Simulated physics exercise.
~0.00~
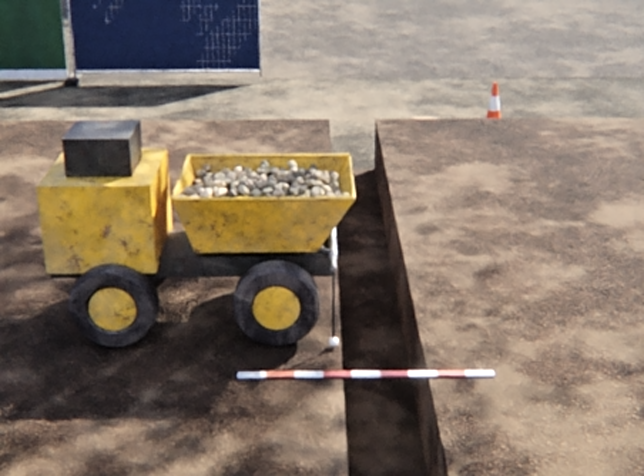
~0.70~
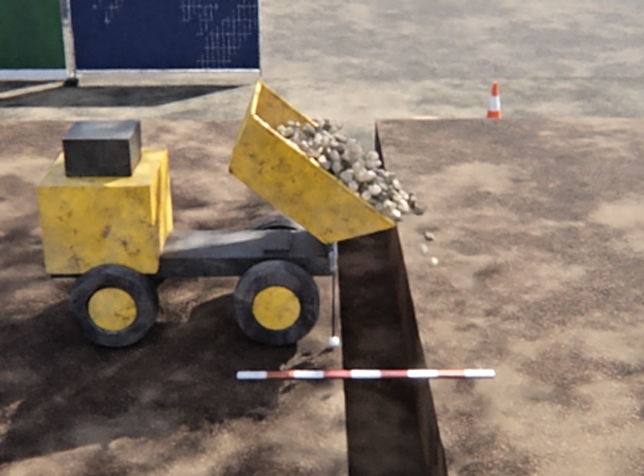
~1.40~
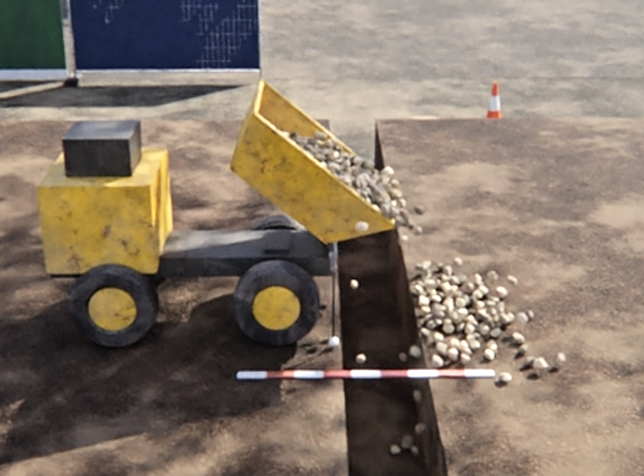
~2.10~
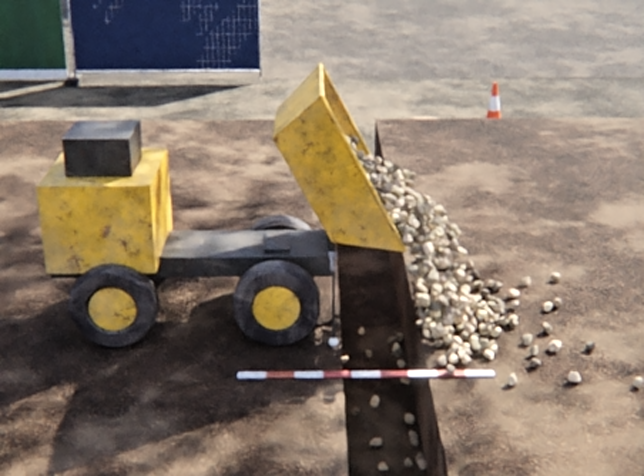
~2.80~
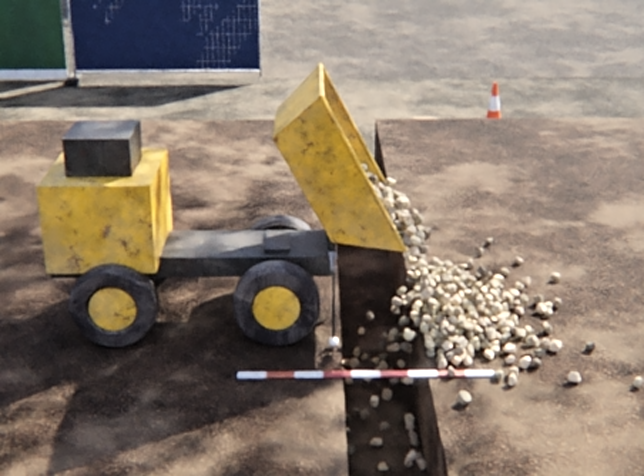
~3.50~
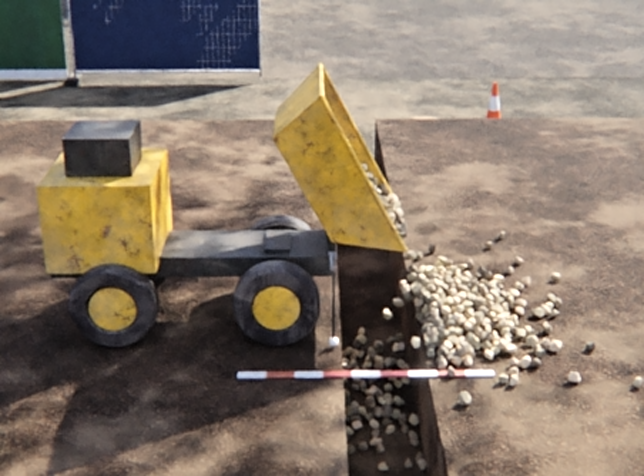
To begin with, a yellow dumper with a level skip full of pale stones stands on brown ground at the left edge of a trench, with a red and white staff lying across the gap. The skip tips up toward the right, and the first stones slip off its lip. It holds at that slant while stones pile up on the far side and a few drop into the trench. Then the skip tilts more steeply, and a thick stream pours out. The flow thins, leaving a heap beyond the trench, scattered stones inside it, and some still in the raised skip.
